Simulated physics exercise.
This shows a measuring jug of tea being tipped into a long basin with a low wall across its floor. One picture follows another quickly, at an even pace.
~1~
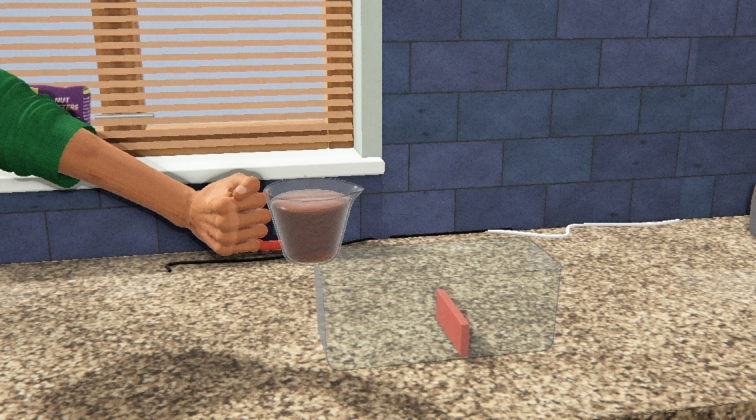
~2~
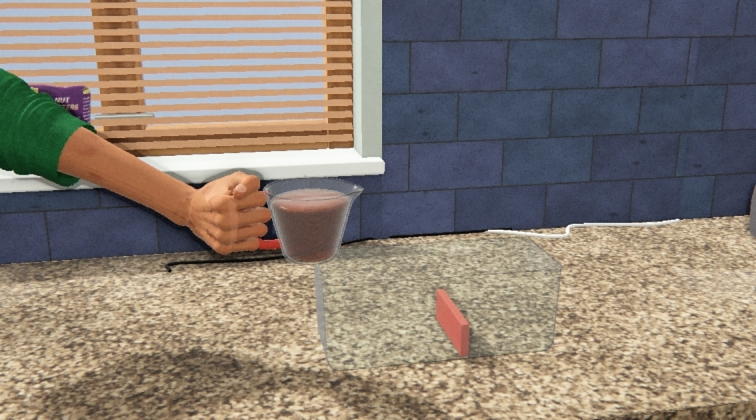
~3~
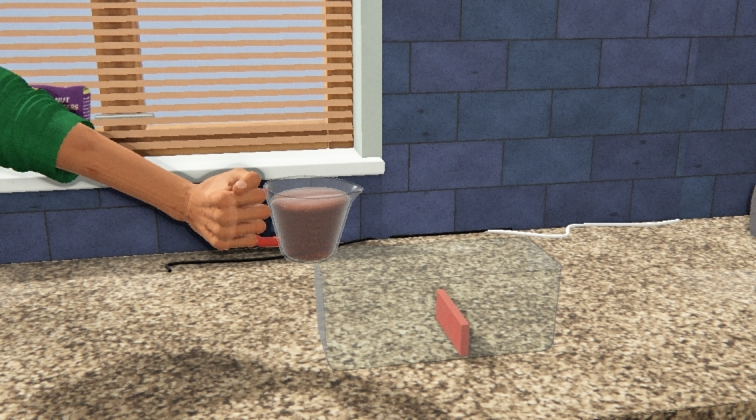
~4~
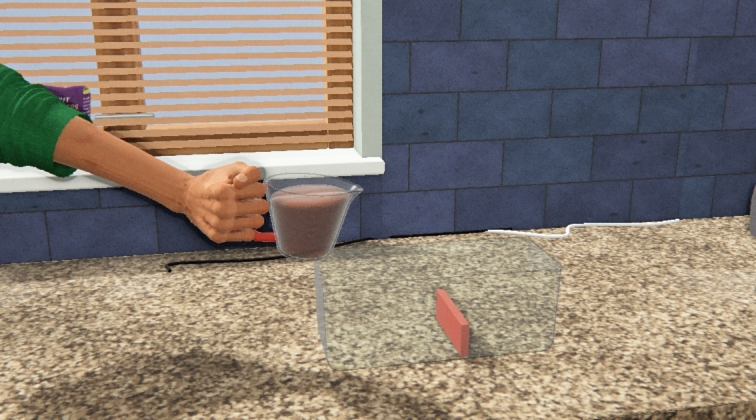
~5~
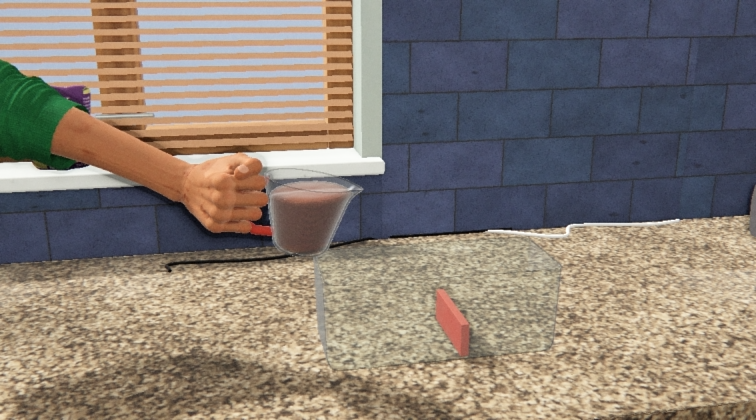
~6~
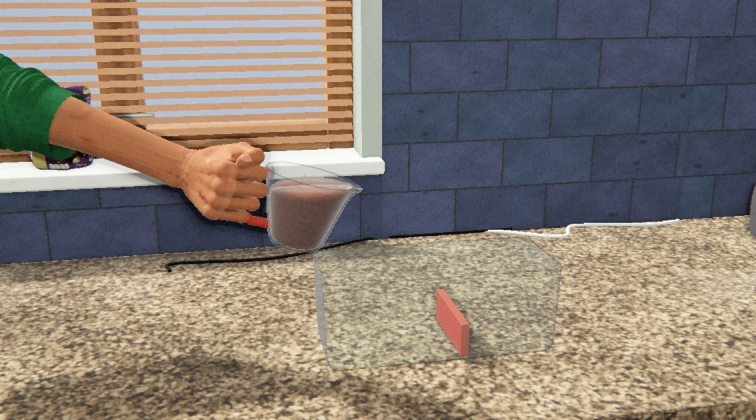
A hand at the end of a green sleeve held a clear jug of brown liquid above a see-through basin with a red wall inside, then slowly tilted the jug to the right.
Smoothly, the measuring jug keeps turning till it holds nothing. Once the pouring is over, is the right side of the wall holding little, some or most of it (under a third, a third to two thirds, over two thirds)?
It holds little.
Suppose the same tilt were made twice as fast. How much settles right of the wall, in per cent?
About 5 per cent.
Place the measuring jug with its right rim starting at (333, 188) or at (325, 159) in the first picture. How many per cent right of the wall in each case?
5 %, then 5 %.
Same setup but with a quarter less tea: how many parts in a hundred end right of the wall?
Near 5 %.
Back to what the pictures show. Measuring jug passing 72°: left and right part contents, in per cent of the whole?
About 10 % left and about 0 % right.
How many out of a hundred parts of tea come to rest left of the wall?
I'd estimate around 95 per cent.
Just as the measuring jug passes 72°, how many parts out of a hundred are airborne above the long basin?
Around 30 %.
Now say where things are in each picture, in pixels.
The first picture shows tilt 0°; pouring edge (363, 188); surface from (270, 201) to (350, 197); the long basin's rim runs from (319, 269) to (545, 253); the wall's top is at (452, 307).
The second picture shows tilt 1°; pouring edge (363, 188); surface from (270, 201) to (350, 196).
The third picture shows tilt 3°; pouring edge (363, 188); surface from (270, 199) to (350, 194).
The fourth picture shows tilt 6°; pouring edge (363, 188); surface from (270, 197) to (350, 192).
The fifth picture shows tilt 10°; pouring edge (363, 188); surface from (269, 193) to (352, 189).
The sixth picture shows tilt 15°; pouring edge (363, 188); surface from (269, 188) to (354, 186).
A moment on, the measuring jug is tipped part way and 63 per cent is still to pour, 8 is left of the wall and 0 right of it.
Next, the measuring jug is tipped right over and 8 per cent is still to pour, 68 is left of the wall and 1 right of it.
Then the measuring jug is tipped right over and 0 per cent is still to pour, 93 is left of the wall and 2 right of it.
Later the measuring jug is tipped right over and 0 per cent is still to pour, 94 is left of the wall and 3 right of it.
Finally, 94 per cent lies left of the wall, 3 right of it and 3 outside.
